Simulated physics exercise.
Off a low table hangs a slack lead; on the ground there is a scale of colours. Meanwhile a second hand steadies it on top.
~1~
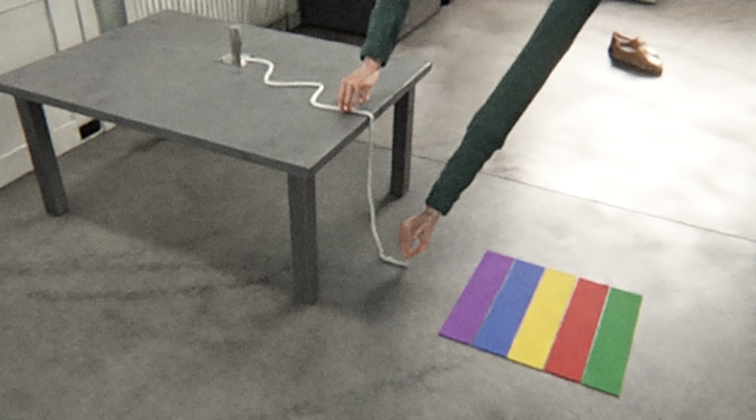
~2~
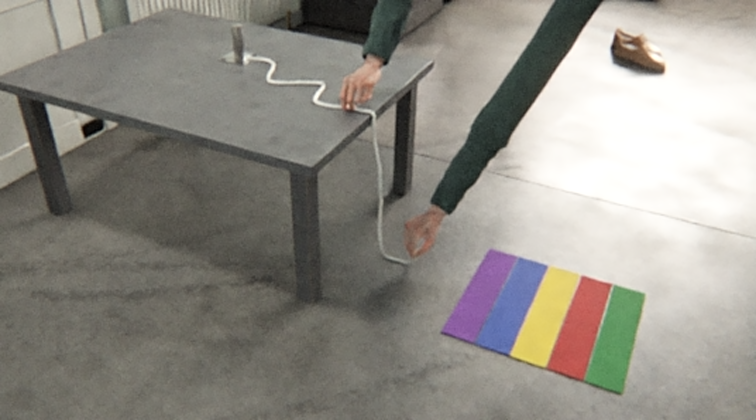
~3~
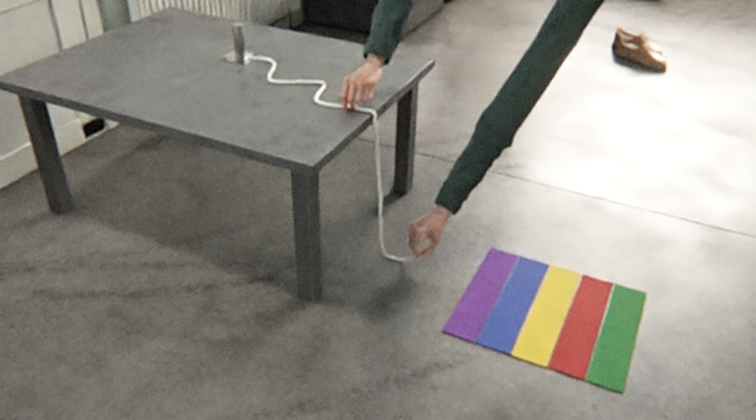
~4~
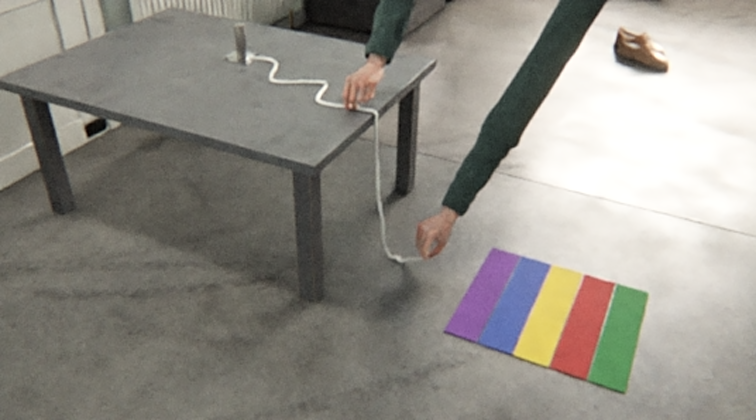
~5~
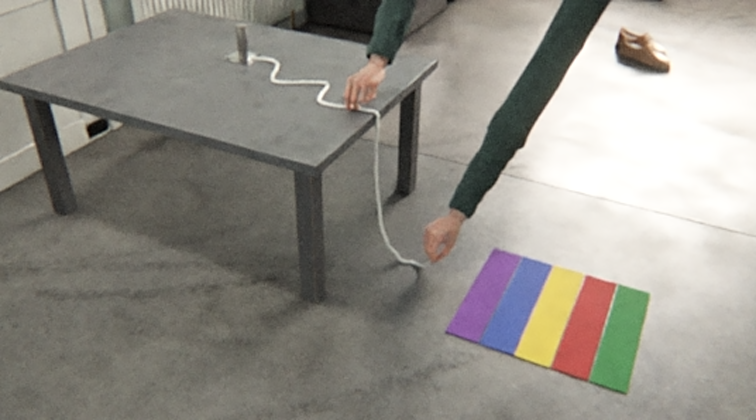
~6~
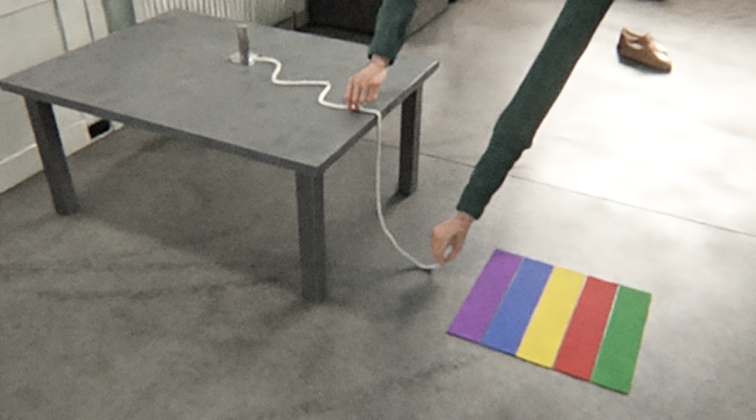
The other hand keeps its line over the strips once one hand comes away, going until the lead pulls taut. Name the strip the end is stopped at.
Red.
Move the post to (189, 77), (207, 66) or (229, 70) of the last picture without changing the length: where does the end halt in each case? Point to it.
Going through the tries, you get (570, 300), then (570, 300), then (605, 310).
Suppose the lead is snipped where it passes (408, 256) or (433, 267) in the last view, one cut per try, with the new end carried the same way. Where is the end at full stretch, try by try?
Roughly (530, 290), then roughly (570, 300).
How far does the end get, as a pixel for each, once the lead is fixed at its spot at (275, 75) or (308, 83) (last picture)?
Around (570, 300), then around (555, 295).
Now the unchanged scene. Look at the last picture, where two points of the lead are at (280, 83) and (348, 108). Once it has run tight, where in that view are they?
The first lands at (310, 81), while the second lands at (401, 130).
Early on, end near (525, 287); over blue.
Midway, end near (567, 299); over yellow.
At the end of the slack, end near (592, 307); over red. It halts on the red strip.
